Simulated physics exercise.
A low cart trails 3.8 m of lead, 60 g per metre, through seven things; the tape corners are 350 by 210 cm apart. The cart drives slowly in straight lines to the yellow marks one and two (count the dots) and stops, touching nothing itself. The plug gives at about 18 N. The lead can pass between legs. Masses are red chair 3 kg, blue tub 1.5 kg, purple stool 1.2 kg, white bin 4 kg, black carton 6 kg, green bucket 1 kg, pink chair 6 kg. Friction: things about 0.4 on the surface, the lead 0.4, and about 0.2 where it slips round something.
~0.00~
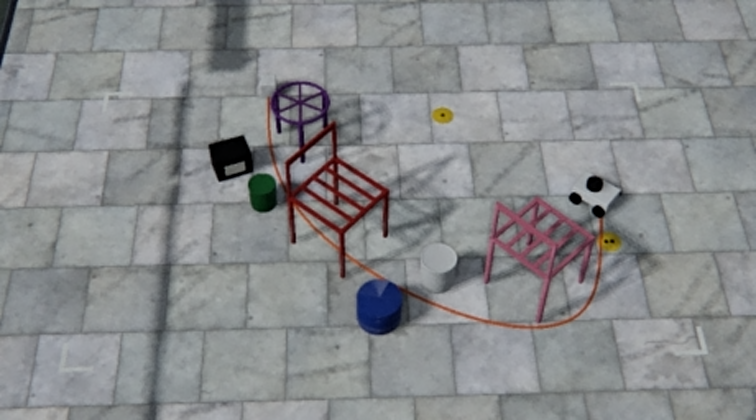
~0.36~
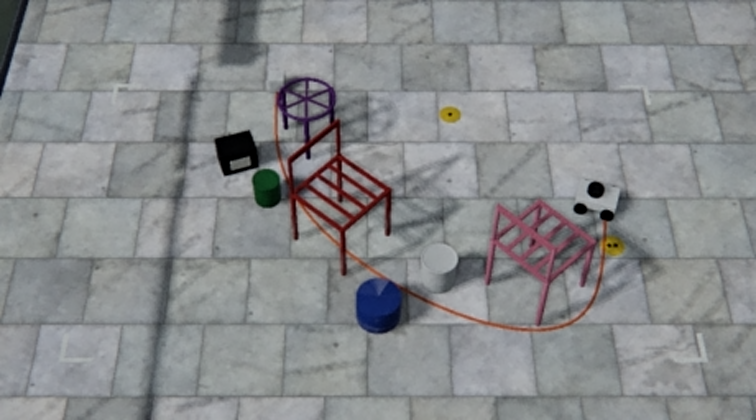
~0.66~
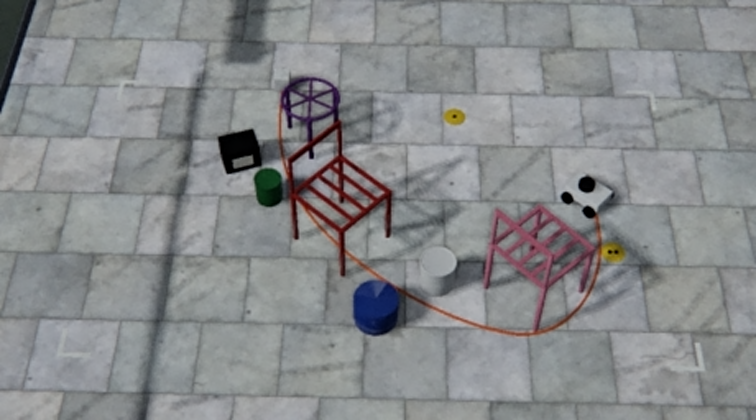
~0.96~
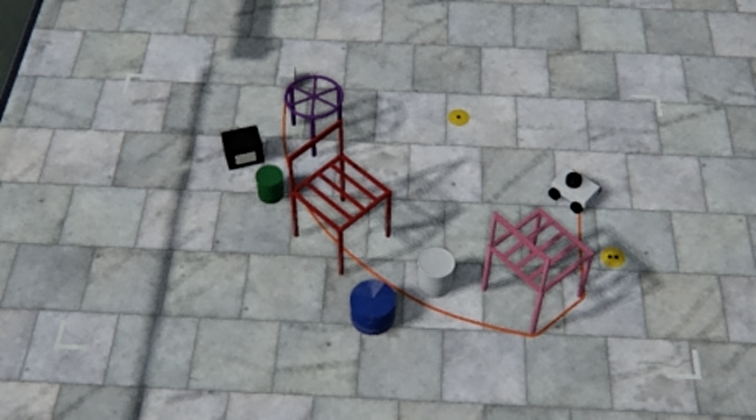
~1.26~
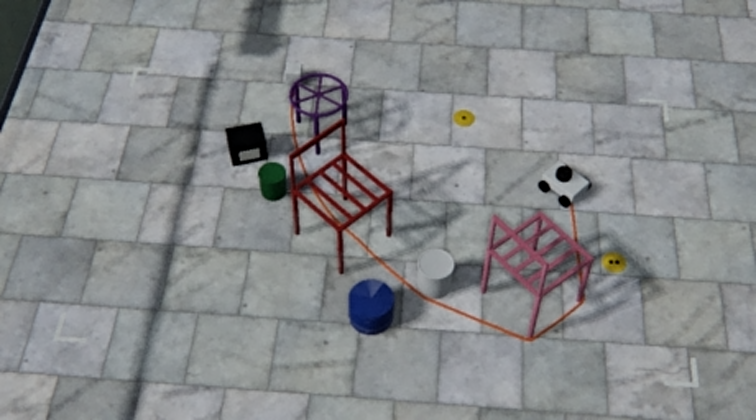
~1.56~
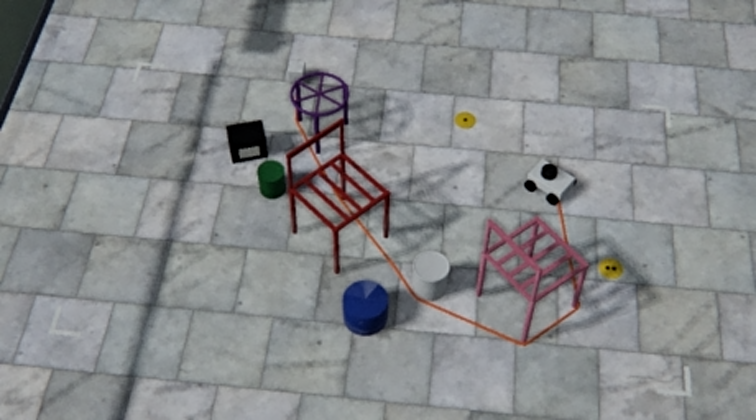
A small white cart trailing an orange cord rolled slowly up and to the left behind a pink chair, and the cord pulled tighter around the chair's legs and past a white bin.
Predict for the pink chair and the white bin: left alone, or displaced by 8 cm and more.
The pink chair moves, the white bin keeps its place.
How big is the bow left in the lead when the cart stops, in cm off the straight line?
Some 90 cm.
After 3.2 s, cart at (492, 143), 9 N at the fixed end; pink chair 23 cm off its start.
After 4.7 s, cart at (500, 155), lead slack at the fixed end; pink chair 35 cm off its start.
After 6.3 s, cart at (558, 214), lead slack at the fixed end; pink chair 35 cm off its start at (492, 216).
After 7.9 s, cart at (611, 267), lead slack at the fixed end; pink chair 35 cm off its start.
After 8.3 s, cart at (611, 267), lead slack at the fixed end; pink chair 35 cm off its start at (492, 216), white bin 0 cm off its start at (431, 266).
